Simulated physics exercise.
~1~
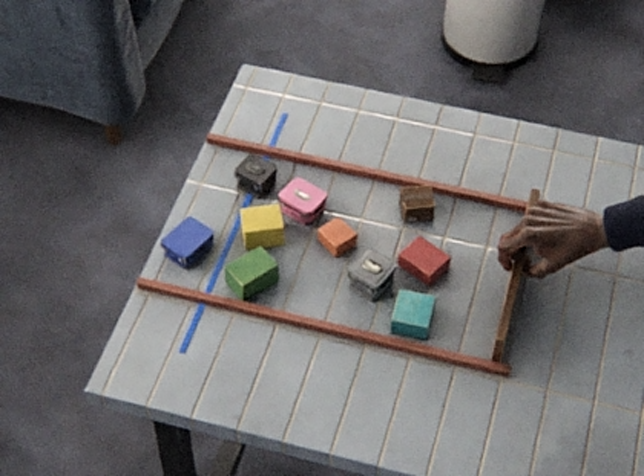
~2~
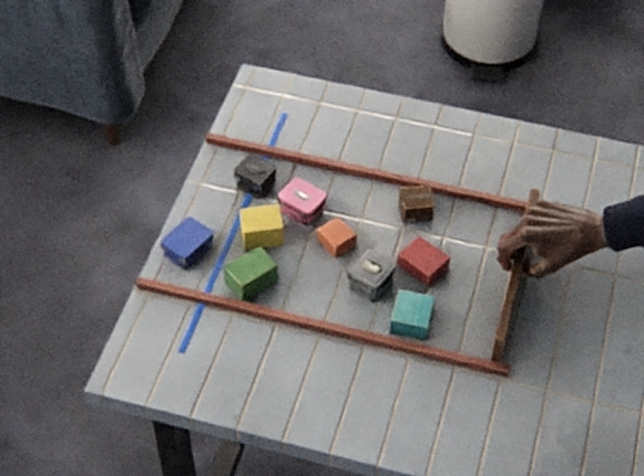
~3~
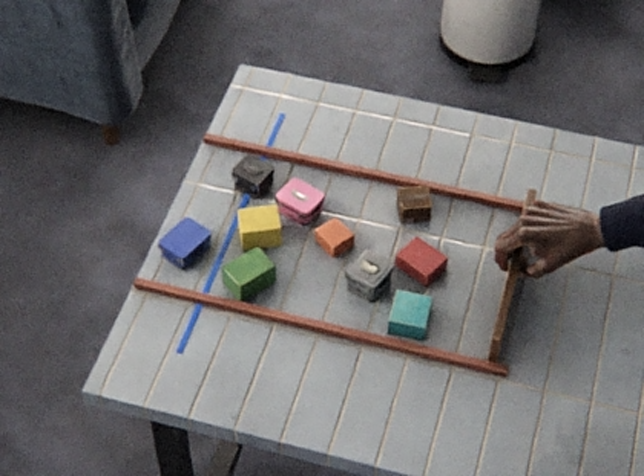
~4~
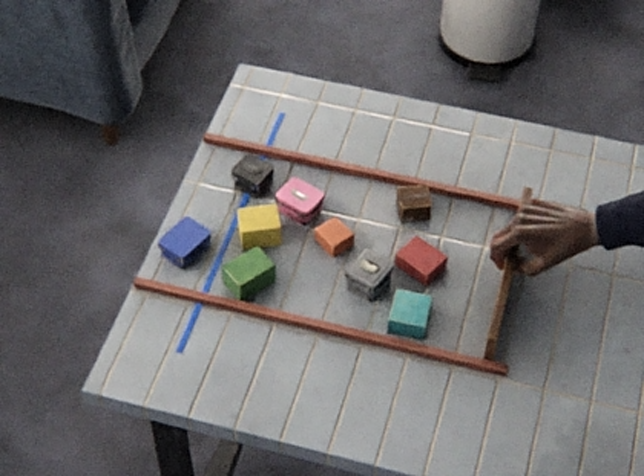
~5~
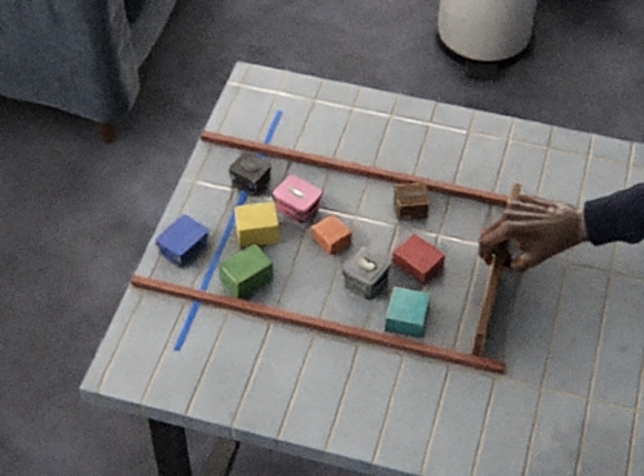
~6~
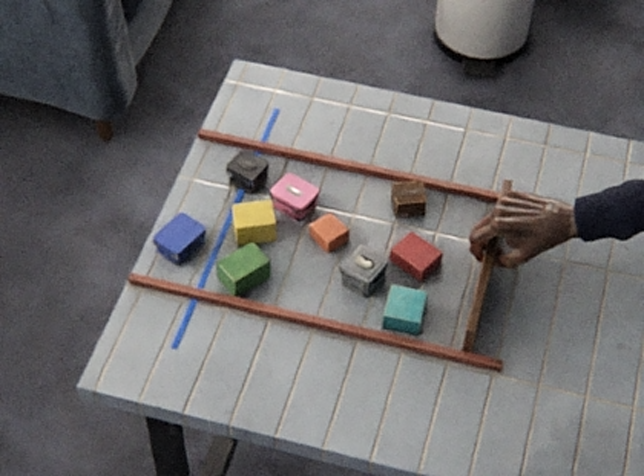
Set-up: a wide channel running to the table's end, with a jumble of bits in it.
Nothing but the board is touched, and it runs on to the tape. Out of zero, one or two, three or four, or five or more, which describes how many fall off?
The answer is one or two.
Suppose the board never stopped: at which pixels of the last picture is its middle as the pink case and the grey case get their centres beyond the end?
The middle is at (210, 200) when it's the pink case, and at (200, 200) when it's the grey case.
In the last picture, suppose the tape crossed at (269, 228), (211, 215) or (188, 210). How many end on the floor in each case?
Tallies in the order asked: 0, 3, 7.
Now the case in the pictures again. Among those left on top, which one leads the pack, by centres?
Result: Yellow block.
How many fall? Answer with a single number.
The number that fall is 2.
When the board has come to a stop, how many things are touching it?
That makes 3.
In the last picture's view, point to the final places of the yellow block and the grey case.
The yellow block at (173, 202), the grey case at (185, 225).
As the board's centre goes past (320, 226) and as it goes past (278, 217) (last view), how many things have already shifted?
At that stage 9; at the next, 9.
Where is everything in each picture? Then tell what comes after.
Blue case (188, 243); black case (256, 176); yellow block (263, 227); board (516, 273); tape (238, 223), in the first frame.
Black case (256, 176); red block (423, 261), in the second frame.
Yellow block (260, 227); grey case (370, 276), in the third frame.
Blue case (185, 243); turquoise block (410, 314), in the fourth frame.
Black case (251, 174); green block (247, 272), in the fifth frame.
Blue case (180, 239); black case (248, 172); yellow block (255, 223); board (488, 264); tape (230, 219), in the sixth frame.
Soon after, none off yet; blue case at rest near (180, 239); black case at rest near (248, 172); yellow block at rest near (255, 223).
After that, none off yet; blue case at rest near (180, 239); black case displaced about its own width near (232, 158); yellow block displaced a little near (240, 220).
In the end, the number that fall off is one or two; gone, black case and blue case.
